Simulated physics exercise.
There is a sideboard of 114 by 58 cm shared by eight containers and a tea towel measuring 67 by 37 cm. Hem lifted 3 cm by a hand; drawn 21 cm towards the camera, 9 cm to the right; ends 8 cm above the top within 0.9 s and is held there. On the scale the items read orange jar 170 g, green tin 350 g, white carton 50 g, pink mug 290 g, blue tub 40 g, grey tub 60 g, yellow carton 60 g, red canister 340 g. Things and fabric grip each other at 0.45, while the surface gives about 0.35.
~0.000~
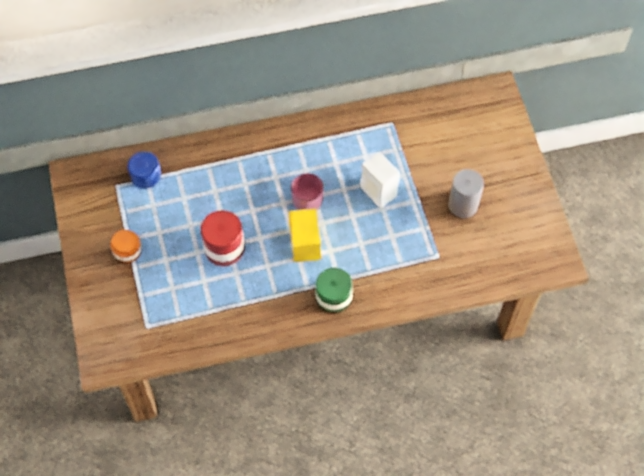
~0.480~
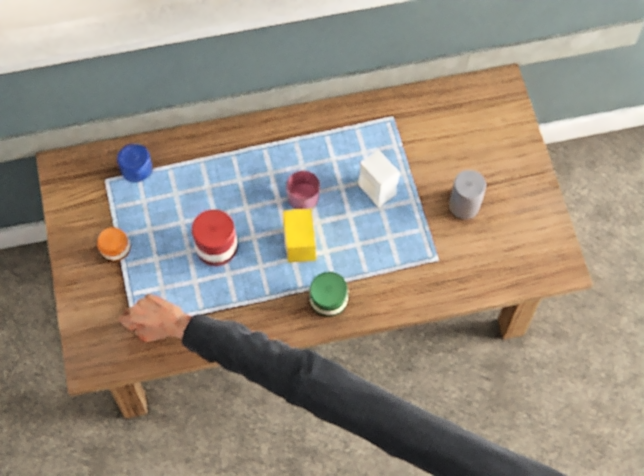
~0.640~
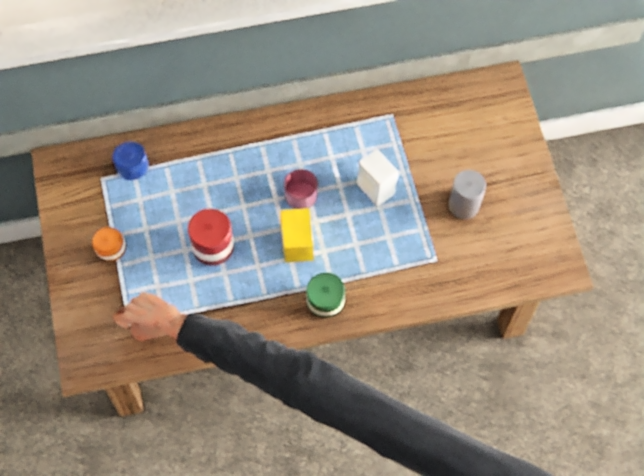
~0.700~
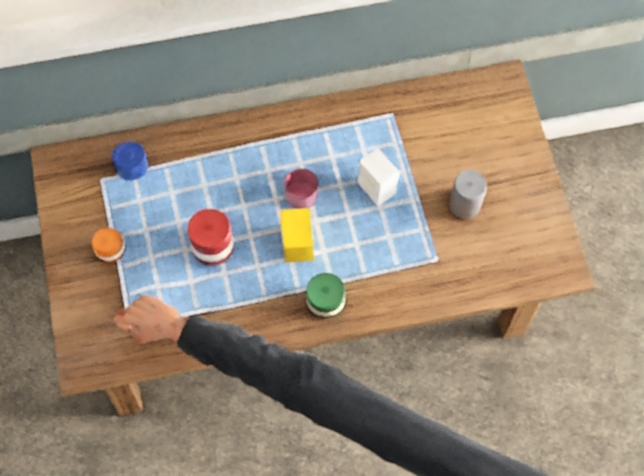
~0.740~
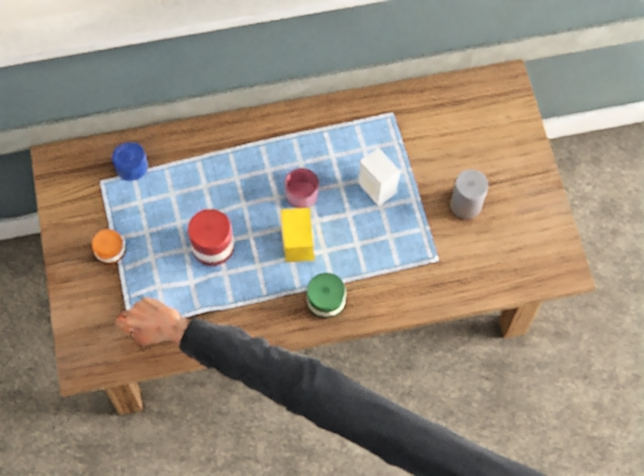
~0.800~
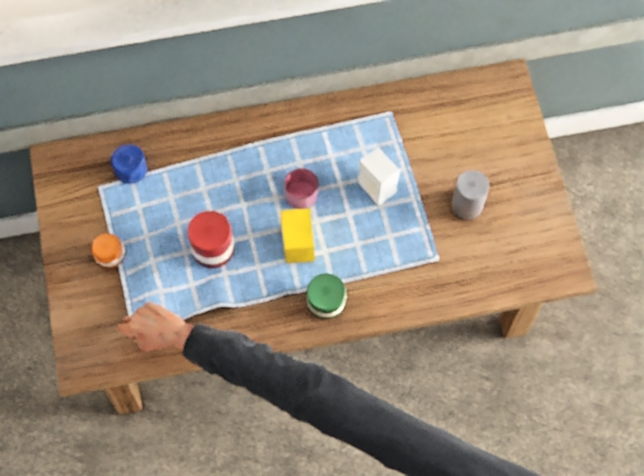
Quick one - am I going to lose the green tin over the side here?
No. It will never make it off.
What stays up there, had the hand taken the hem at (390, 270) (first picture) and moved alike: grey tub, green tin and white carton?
Result: Grey tub keeps its place; green tin leaves the top; white carton keeps its place.
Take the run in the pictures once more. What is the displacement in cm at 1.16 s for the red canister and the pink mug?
I'd put the red canister at some 10 centimetres and the pink mug at some 6 centimetres.
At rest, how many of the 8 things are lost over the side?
Count recorded: 1.
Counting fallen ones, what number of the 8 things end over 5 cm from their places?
All told, 5.
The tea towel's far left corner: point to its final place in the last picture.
That corner comes to rest close to (96, 292) in the last view.
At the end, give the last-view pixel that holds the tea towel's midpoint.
Around (257, 260).
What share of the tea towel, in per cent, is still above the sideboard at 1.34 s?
Share within the edges: Approx. 95 %.
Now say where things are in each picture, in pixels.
The first picture shows green tin (334, 283); tea towel corners (147, 328) (116, 186) (392, 123) (439, 258).
The second picture shows tea towel corners (106, 180) (393, 117); grip (134, 328).
The third picture shows tea towel corners (101, 179) (392, 115); grip (128, 326).
The fourth picture shows tea towel corners (101, 180) (392, 114); grip (129, 328).
The fifth picture shows orange jar (107, 241); tea towel corners (100, 182) (393, 114); grip (131, 330).
The sixth picture shows green tin (326, 291); tea towel corners (99, 187) (391, 112) (439, 260); grip (133, 336).
At 1.0 s, 100 % of the tea towel is still over the top; red canister 6 cm off its start, orange jar 5 cm off its start, blue tub 3 cm off its start.
At 1.2 s, 100 % of the tea towel is still over the top; green tin on its side, 1 cm off its start, red canister 11 cm off its start, orange jar 10 cm off its start.
At 1.3 s, 95 % of the tea towel is still over the top; green tin on its side, 3 cm off its start at (336, 305), red canister lifted 7 cm, orange jar 14 cm off its start at (100, 299).
At 1.5 s, 90 % of the tea towel is still over the top; green tin on its side, 3 cm off its start, red canister lifted 18 cm, orange jar 16 cm off its start.
At 3.1 s, 90 % of the tea towel is still over the top; green tin on its side, 5 cm off its start at (339, 313), red canister over the edge, orange jar 16 cm off its start at (102, 306), pink mug 11 cm off its start at (273, 221).
